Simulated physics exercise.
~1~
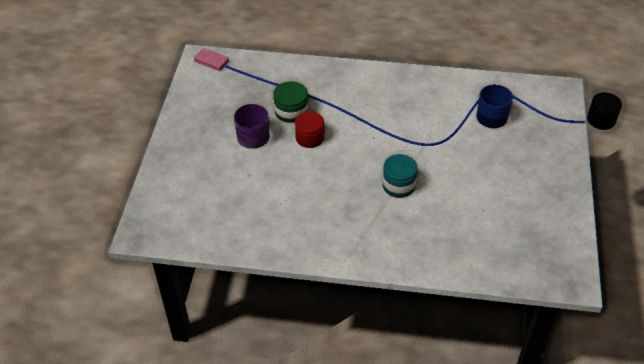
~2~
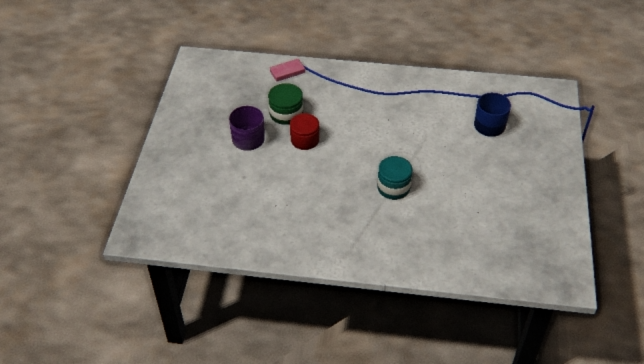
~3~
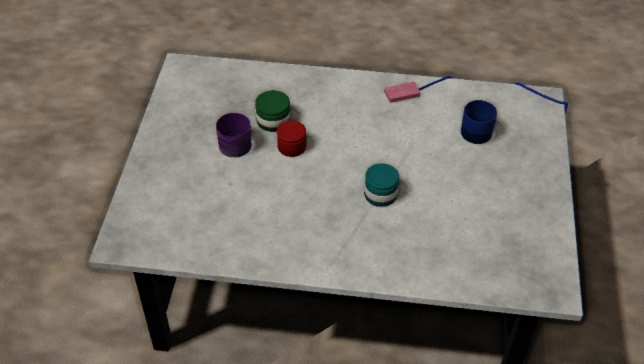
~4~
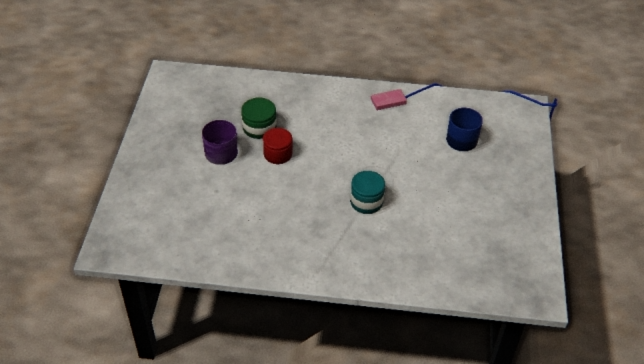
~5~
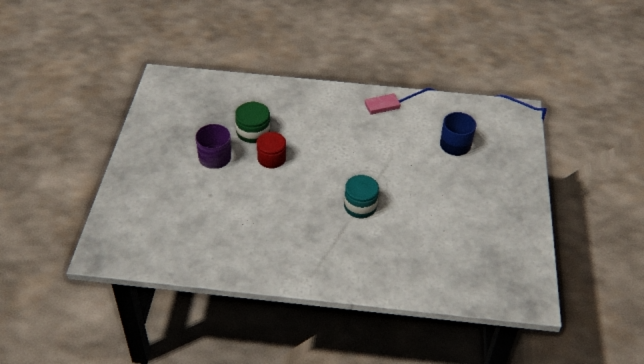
A pale table held a purple cup, green and teal tins, a red tub, a blue mug and a pink phone wired to a black speaker, which dropped off the right edge, dragging the phone rightward until it stopped near the back, still on top.
